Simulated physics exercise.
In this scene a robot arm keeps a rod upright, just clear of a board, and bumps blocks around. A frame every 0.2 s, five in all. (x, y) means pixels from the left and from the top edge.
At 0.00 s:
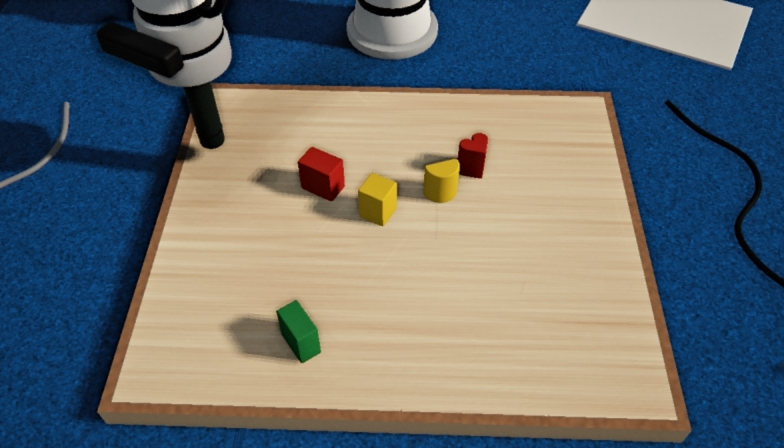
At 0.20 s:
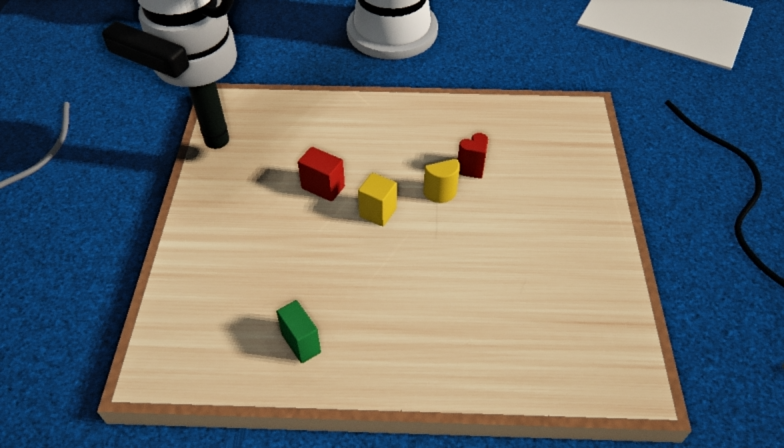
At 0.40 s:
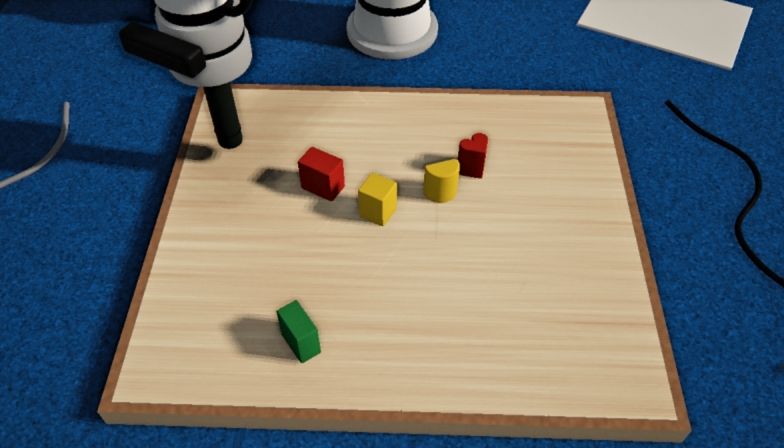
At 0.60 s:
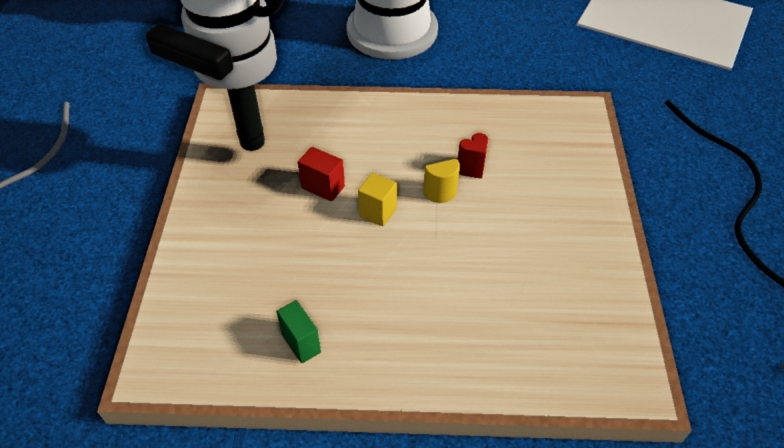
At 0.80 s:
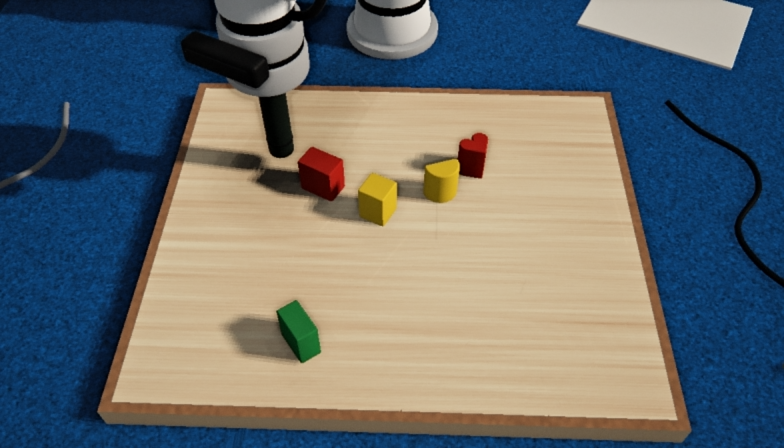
A robot arm's black rod slid slowly to the right along the top of a wooden board, nearing a red block, while the red, yellow and green pieces all stayed where they were.
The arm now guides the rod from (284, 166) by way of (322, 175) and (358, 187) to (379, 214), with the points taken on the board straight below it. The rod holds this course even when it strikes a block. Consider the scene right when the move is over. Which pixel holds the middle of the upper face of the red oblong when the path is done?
I think it will end close to (352, 206).
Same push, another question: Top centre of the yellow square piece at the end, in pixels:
It ends at (399, 209).
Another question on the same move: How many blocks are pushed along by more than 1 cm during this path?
That push would leave two blocks displaced by more than about 1 cm.
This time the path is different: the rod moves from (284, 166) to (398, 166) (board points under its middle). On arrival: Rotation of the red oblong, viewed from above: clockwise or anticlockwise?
My answer: Clockwise.
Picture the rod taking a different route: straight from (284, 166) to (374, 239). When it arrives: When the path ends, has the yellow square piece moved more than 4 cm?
I expect so.
What follows on the original path. One third of the way, rod (320, 160); red oblong (335, 169), turned 25° clockwise.
Two thirds of the way, rod (358, 172); red oblong (352, 186), turned 70° clockwise; yellow square piece (381, 190), turned 20° anticlockwise.
At the end, rod (379, 199); red oblong (352, 206), turned 115° clockwise; yellow square piece (399, 209), turned 20° anticlockwise; yellow half-round block still.
